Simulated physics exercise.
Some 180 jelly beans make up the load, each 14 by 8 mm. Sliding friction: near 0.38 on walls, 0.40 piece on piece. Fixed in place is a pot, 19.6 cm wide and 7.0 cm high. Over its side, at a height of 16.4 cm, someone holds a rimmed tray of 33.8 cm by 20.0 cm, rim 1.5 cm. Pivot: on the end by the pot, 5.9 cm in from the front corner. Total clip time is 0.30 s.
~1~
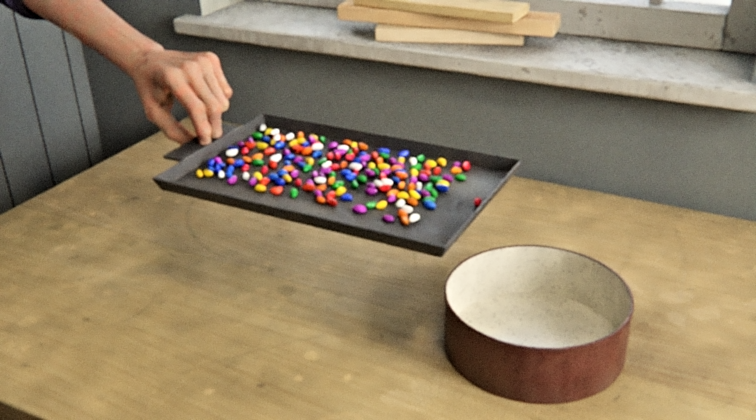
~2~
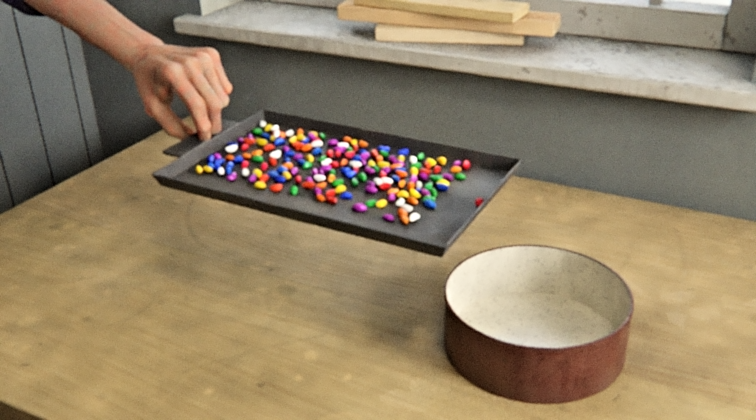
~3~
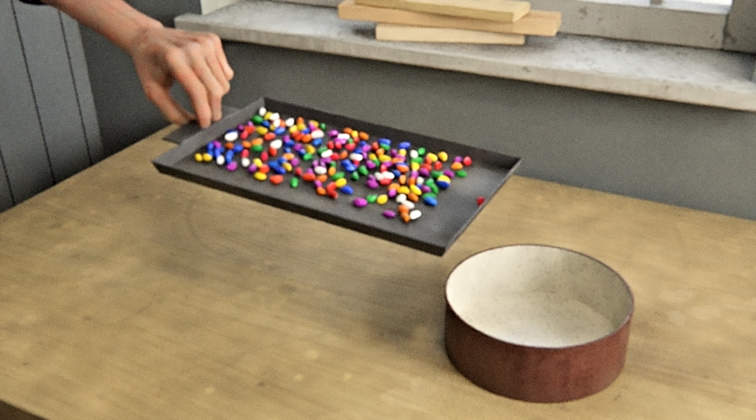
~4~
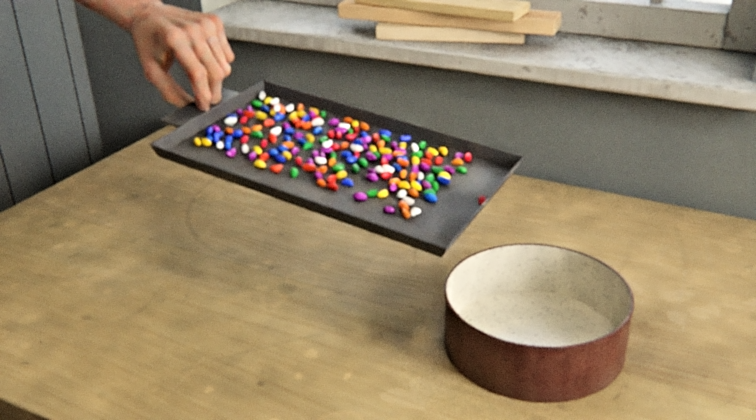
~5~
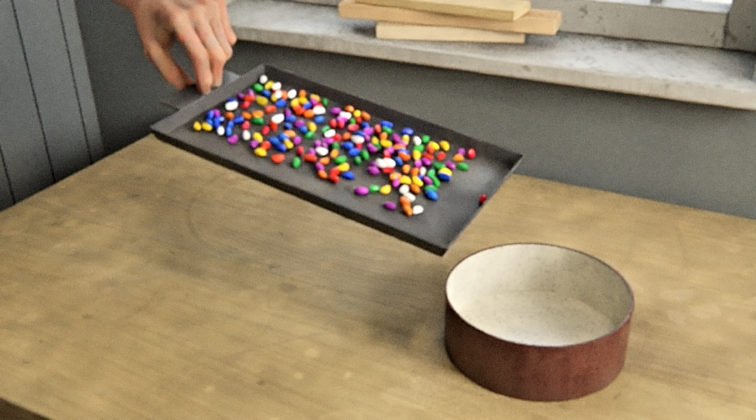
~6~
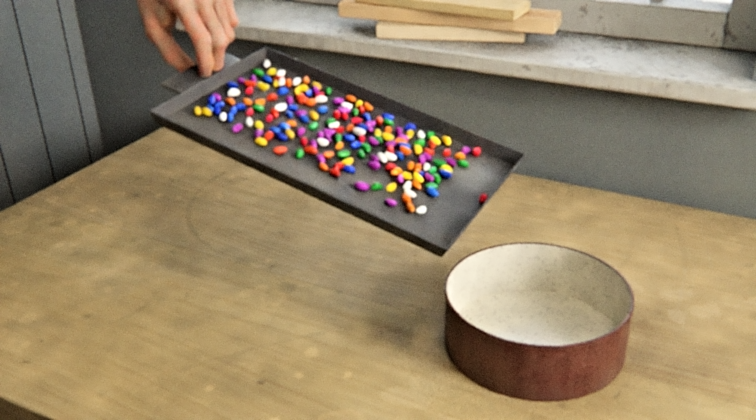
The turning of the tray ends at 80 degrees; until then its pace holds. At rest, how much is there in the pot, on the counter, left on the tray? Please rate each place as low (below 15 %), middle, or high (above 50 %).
Pot: High, counter: Middle, left on the tray: Low.
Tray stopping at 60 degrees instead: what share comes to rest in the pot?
Around 30 per cent, then.
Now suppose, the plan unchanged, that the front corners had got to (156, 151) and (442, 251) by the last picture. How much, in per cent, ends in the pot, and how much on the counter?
Pot 0; counter 100.
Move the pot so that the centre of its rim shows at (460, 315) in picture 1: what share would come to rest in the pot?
Roughly 75 per cent.
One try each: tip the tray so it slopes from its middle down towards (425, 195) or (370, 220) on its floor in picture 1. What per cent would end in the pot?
I'd put it at about 80 per cent for the first tilt and about 5 per cent for the second.
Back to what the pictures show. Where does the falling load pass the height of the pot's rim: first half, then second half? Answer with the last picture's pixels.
Earlier half close to (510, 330), later half at (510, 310) in pixels.
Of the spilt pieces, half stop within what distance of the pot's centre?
Distance: Some 20 cm.
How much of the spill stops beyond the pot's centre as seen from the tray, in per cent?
About 60 per cent.
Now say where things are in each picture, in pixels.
The first picture shows tray tilt 0 degrees, front corners at (160, 177) and (441, 243); middle of the pieces at (334, 167); pot at (537, 292).
The second picture shows tray tilt 1 degrees, front corners at (159, 173) and (441, 243); middle of the pieces at (334, 165).
The third picture shows tray tilt 3 degrees, front corners at (159, 160) and (442, 243), lowest corner right front; middle of the pieces at (334, 157).
The fourth picture shows tray tilt 7 degrees, front corners at (157, 143) and (443, 243), lowest corner right front; middle of the pieces at (334, 147).
The fifth picture shows tray tilt 10 degrees, front corners at (157, 127) and (444, 244), lowest corner right front; middle of the pieces at (336, 138).
The sixth picture shows tray tilt 14 degrees, front corners at (157, 111) and (445, 244), lowest corner right front; middle of the pieces at (339, 130); pot at (538, 289).
Then, 0.53 s after the last picture, tilt 45 degrees; the tray holds 100 %, the pot 0 %.
Then, 0.89 s after the last picture, tilt 66 degrees; the tray holds 50 %, the pot 25 %.
Then, 1.33 s after the last picture, tilt 80 degrees; the tray holds 15 %, the pot 45 %.
In the end, pot 65 %, counter 35 %, tray 5 %.
